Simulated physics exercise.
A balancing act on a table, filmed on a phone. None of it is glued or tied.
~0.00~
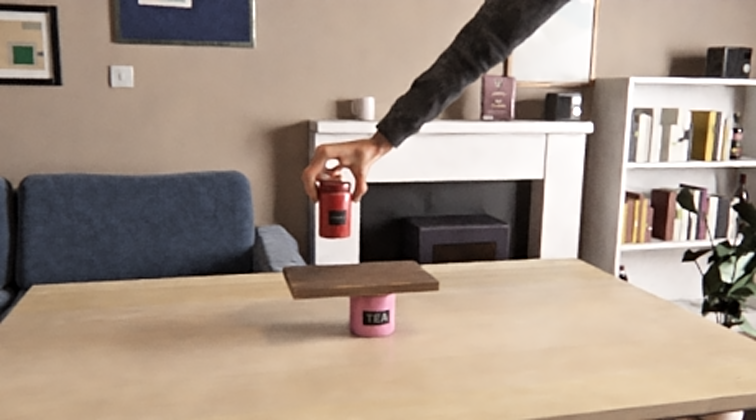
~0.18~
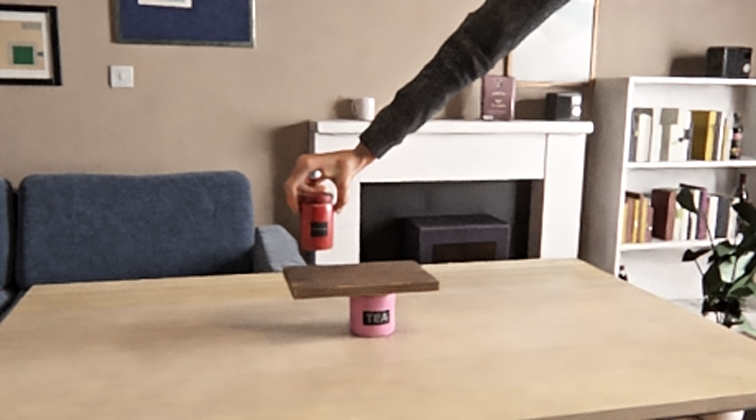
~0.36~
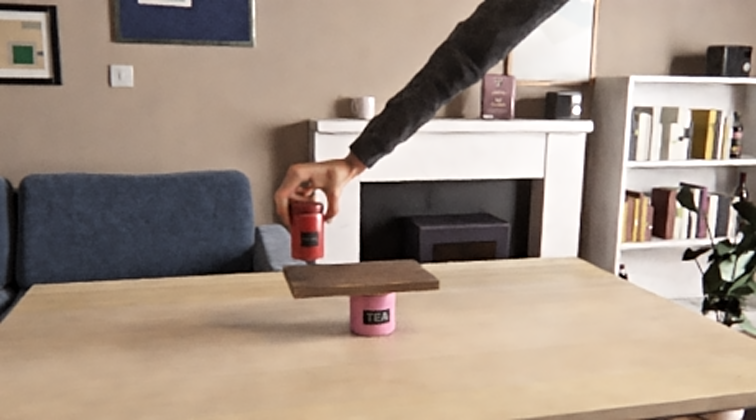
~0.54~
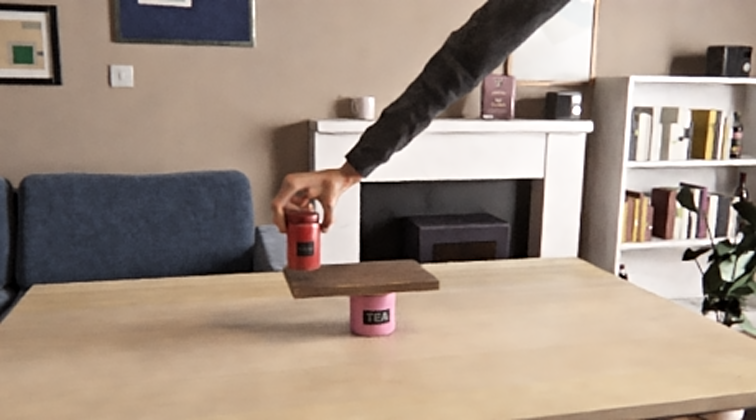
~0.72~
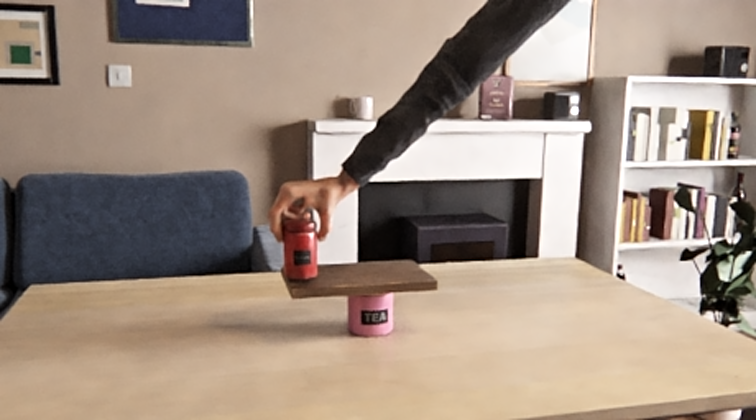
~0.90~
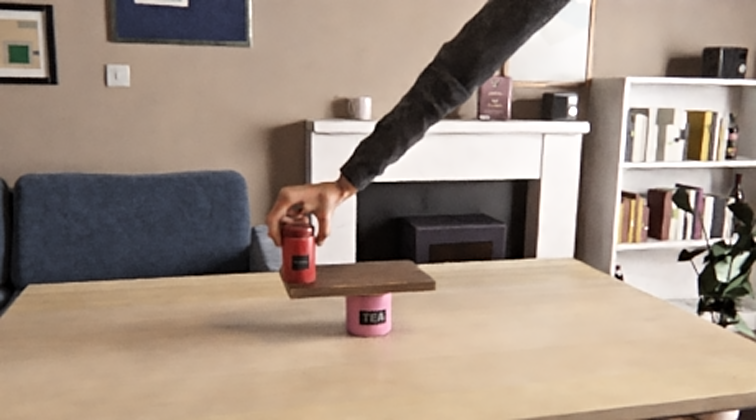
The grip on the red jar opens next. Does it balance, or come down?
Falls down.
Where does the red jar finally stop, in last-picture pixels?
End position: Approximately (238, 330).
By 1.20 s, red jar now fallen; brown board tilted by 19°.
By 1.30 s, brown board tilted by 42°.
By 1.40 s, brown board tilted by 47°.
By 1.60 s, brown board tilted by 35°.
When it is over (2.1 s), fallen, red jar; moved from the start, brown board; pink jar as before. End places, in pixels of the last picture, red jar near (238, 330). The stack loses its balance.
